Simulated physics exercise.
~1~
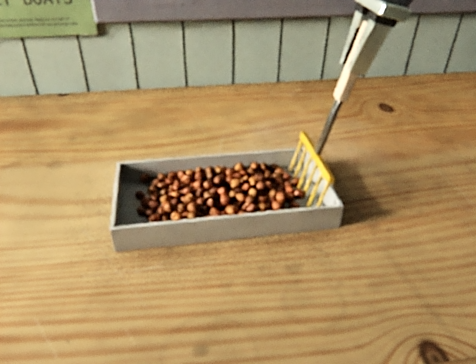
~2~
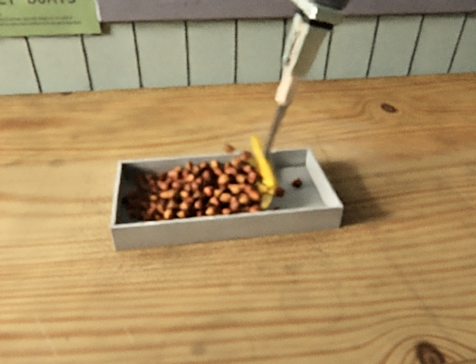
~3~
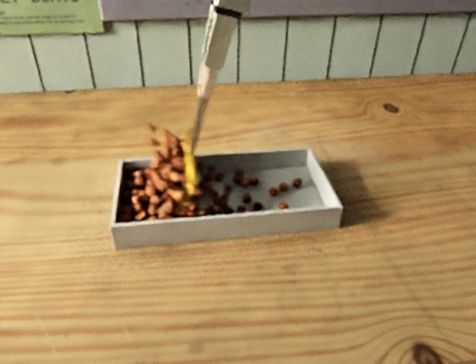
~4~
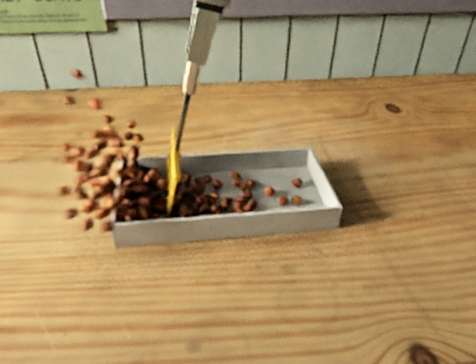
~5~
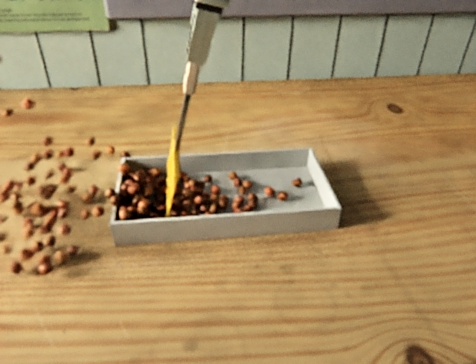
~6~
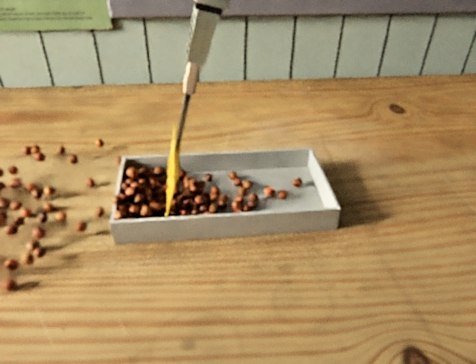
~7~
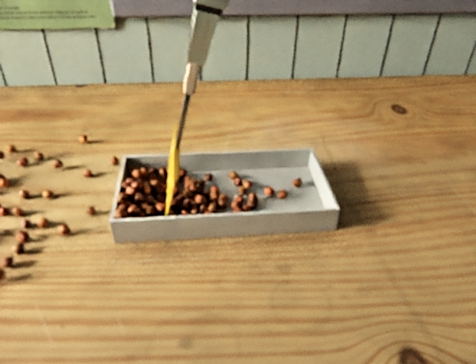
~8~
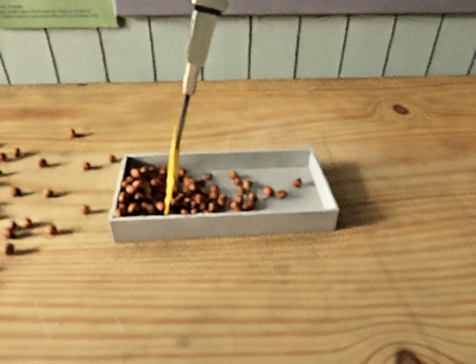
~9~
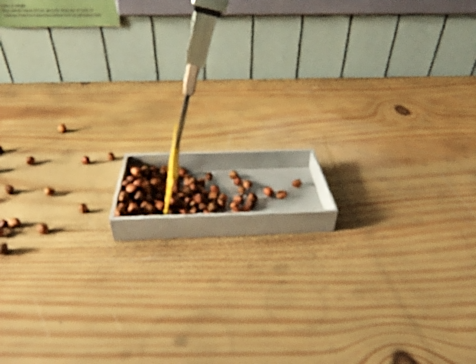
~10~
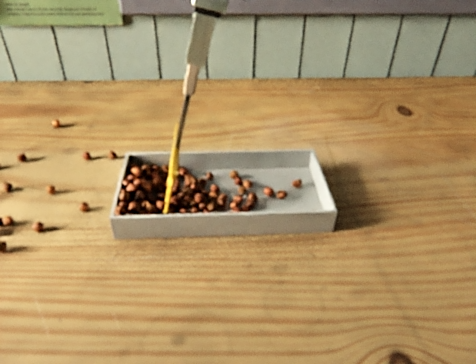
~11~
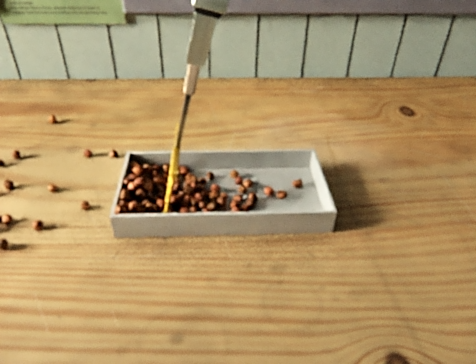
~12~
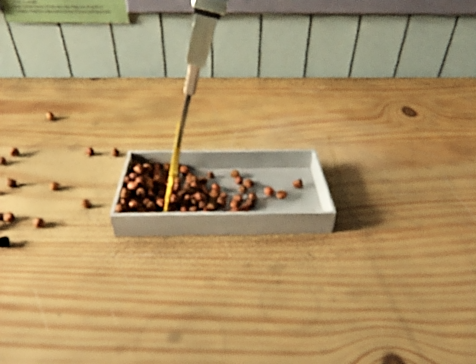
A yellow comb sweeps hazelnuts left through a gray tray, scattering many onto the wooden table.
